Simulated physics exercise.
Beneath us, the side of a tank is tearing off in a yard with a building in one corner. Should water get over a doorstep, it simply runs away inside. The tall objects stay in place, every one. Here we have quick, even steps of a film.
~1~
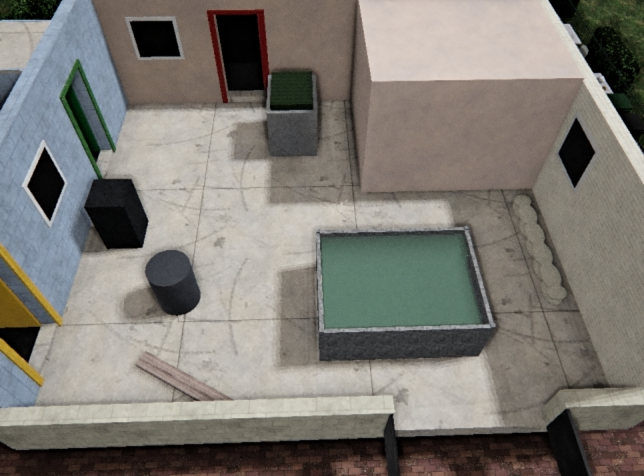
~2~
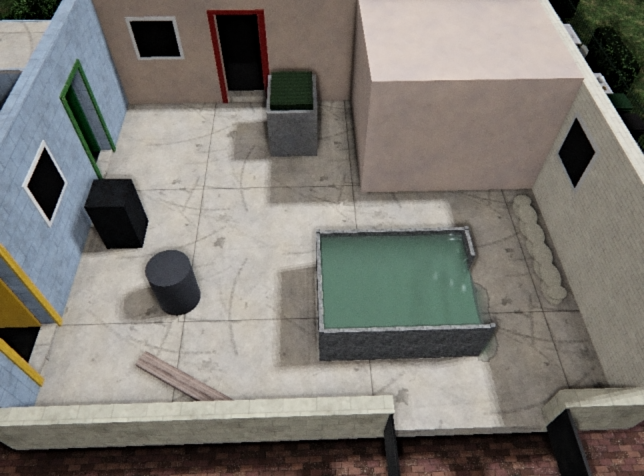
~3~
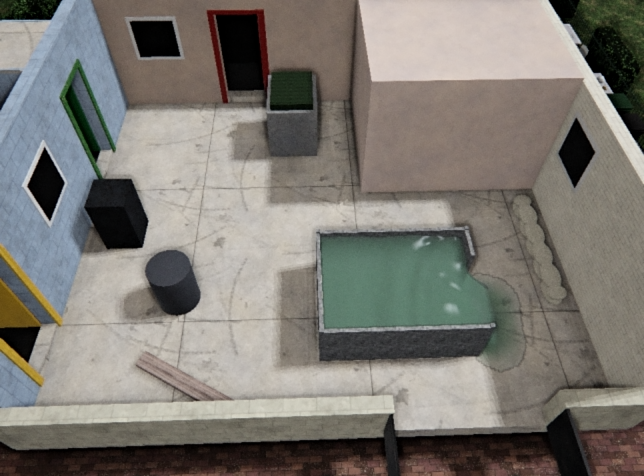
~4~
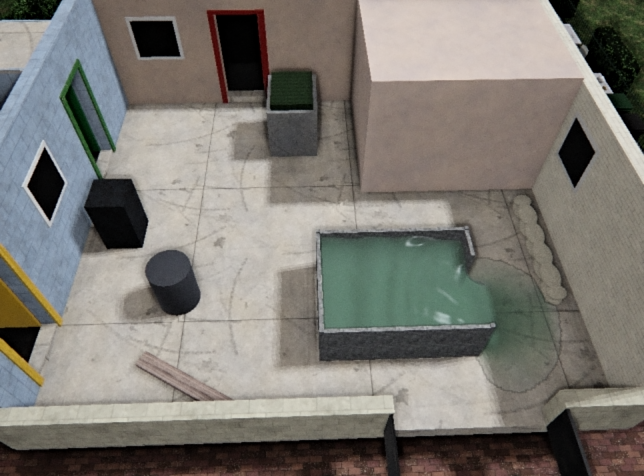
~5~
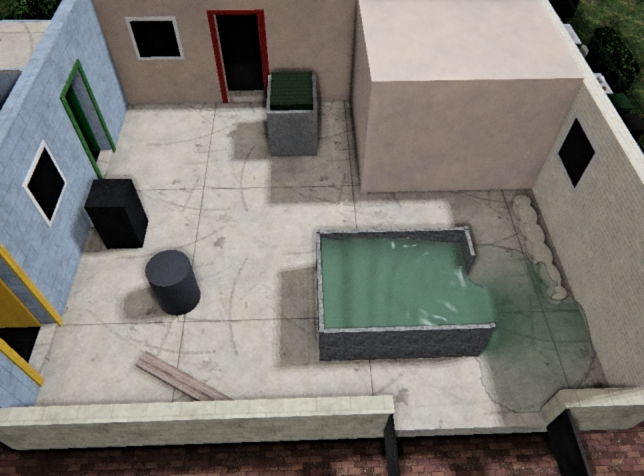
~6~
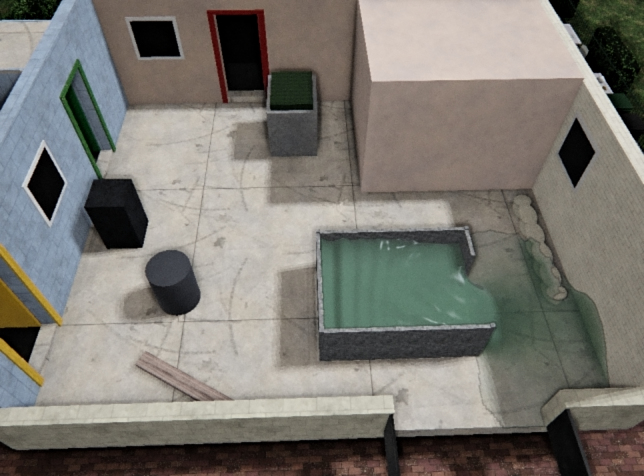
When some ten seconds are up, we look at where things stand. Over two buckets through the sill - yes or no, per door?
Green door - no, yellow door - no, red door - no.
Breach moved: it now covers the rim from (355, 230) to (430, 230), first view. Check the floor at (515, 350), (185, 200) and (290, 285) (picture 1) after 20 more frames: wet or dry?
Point by point: Soaked; soaked; unwetted.
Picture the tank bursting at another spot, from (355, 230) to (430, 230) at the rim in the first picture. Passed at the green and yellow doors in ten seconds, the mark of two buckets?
Green takes more; yellow keeps below it.
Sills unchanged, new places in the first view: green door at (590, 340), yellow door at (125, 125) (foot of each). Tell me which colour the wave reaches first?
Looks like the green door.
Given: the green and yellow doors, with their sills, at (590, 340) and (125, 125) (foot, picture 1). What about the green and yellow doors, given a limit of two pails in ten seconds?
The green exceeds it, and the yellow stays within it.
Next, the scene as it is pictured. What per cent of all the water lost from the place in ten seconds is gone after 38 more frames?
Near 70 in a hundred.
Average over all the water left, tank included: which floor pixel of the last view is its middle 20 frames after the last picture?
Close to (451, 300).
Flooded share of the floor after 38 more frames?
70 %, roughly.
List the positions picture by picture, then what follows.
In the first picture, still water in the water tank at (399, 279).
In the second picture, water pours out at (471, 308) and has run to (485, 357).
In the third picture, the front is at (506, 288), out from the gap at (470, 310).
In the fourth picture, the front is at (535, 284), out from the gap at (469, 311).
In the fifth picture, water pours out at (469, 311) and has run to (590, 347).
In the sixth picture, water pours out at (469, 311) and has run to a hidden place.
A moment on, water covers 10 % of the floor; the green door not reached, the yellow door not reached, the red door not reached.
Next, water covers 20 % of the floor; the green door not reached, the yellow door not reached, the red door not reached.
Then, water covers 35 % of the floor; the green door not reached, the yellow door not reached, the red door not reached.
Later, water covers 70 % of the floor; the green door not reached, the yellow door not reached, the red door not reached.
In the end, water covers 85 % of the floor; the green door wet at the sill, nothing in, the yellow door wet at the sill, nothing in, the red door not reached.
